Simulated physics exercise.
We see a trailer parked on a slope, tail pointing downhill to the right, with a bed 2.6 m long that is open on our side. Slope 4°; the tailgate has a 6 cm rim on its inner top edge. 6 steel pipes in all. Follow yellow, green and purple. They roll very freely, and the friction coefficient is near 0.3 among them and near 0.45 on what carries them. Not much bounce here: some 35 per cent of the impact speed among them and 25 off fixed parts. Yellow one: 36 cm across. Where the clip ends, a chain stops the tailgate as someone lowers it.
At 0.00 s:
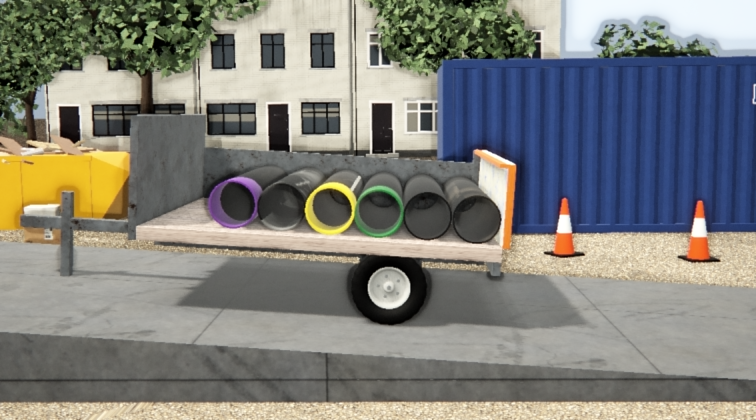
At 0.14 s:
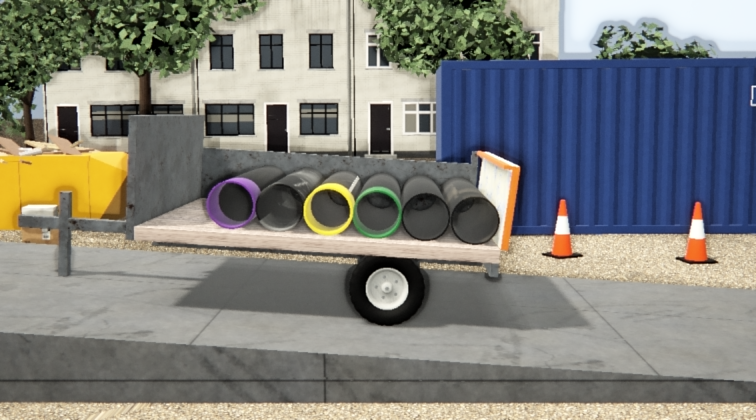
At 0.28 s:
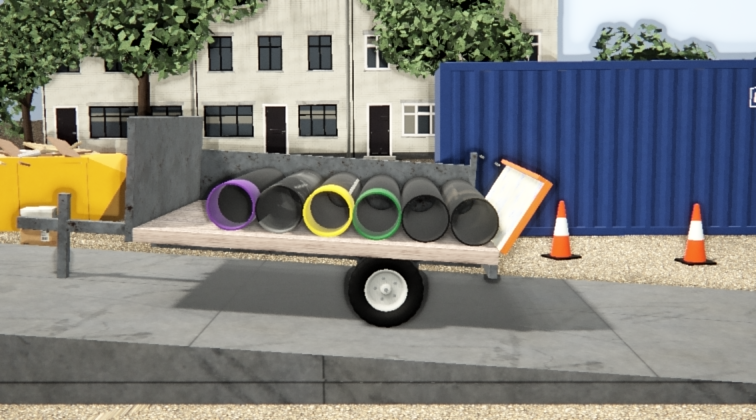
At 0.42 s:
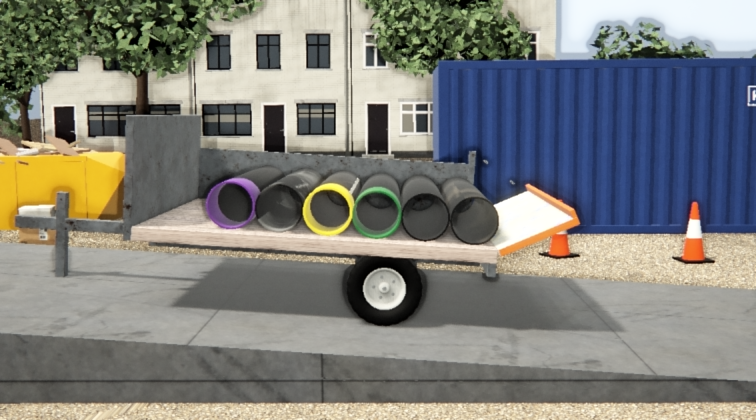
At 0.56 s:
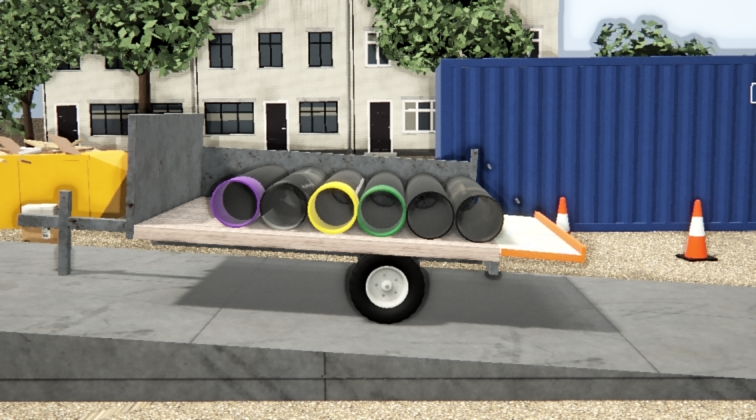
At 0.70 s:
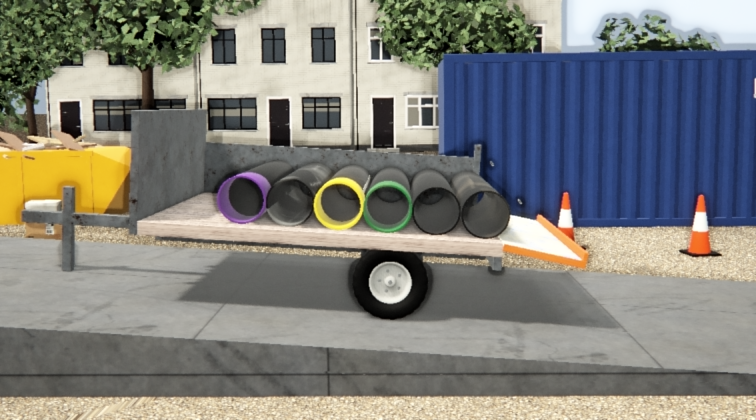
A trailer carrying six dark pipes, some with purple, yellow and green rims, stood on a slope as its orange-edged tailgate swung down to the right, and the pipes shifted very slightly rightward.
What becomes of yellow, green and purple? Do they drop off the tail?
Outcome: Yellow: Off the back; green: Off the back; purple: Off the back.
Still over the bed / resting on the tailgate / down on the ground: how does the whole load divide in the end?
0, 0 and 6.
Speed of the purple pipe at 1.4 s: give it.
Roughly 0.4 m/s.
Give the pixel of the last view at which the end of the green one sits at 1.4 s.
Roughly at (414, 210).
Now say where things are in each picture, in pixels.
In the first picture, yellow (330, 211), green (379, 214), purple (232, 205); gate 86° above level, tip at (512, 167); 6 of the 6 make up the bottom layer on the bed.
In the second picture, yellow (328, 211), green (377, 215), purple (230, 205); gate 82° above level, tip at (516, 169).
In the third picture, yellow (328, 213), green (377, 216), purple (230, 207); gate 57° above level, tip at (548, 184).
In the fourth picture, yellow (328, 212), green (377, 215), purple (230, 206); gate 23° above level, tip at (576, 221).
In the fifth picture, yellow (332, 210), green (381, 213), purple (235, 204); gate 5° below level, tip at (582, 259).
In the sixth picture, yellow (338, 206), green (387, 209), purple (241, 200); gate 13° below level, tip at (583, 264).
Then, 1.4 s in, yellow is on the bed, 100 cm short of the hinge, rolling right; green is on the bed, 65 cm short of the hinge, rolling right; purple is on the bed, 175 cm short of the hinge, rolling right; 0 gone off the back.
Then, 2.3 s in, yellow is on the bed, 55 cm short of the hinge, rolling right; green is on the bed, 20 cm short of the hinge, rolling right; purple is on the bed, 130 cm short of the hinge, rolling right; 1 gone off the back.
Then, 3.4 s in, yellow is on the gate, 35 cm past the hinge, rolling right; green is dropping off the gate; purple is on the bed, 40 cm short of the hinge, rolling right; 3 gone off the back.
Then, 4.6 s in, yellow is off the vehicle; green is out on the ground; purple is dropping off the gate; 6 gone off the back.
In the end (9.1 s), yellow is off the vehicle; green is out on the ground; purple is off the vehicle; 6 gone off the back.
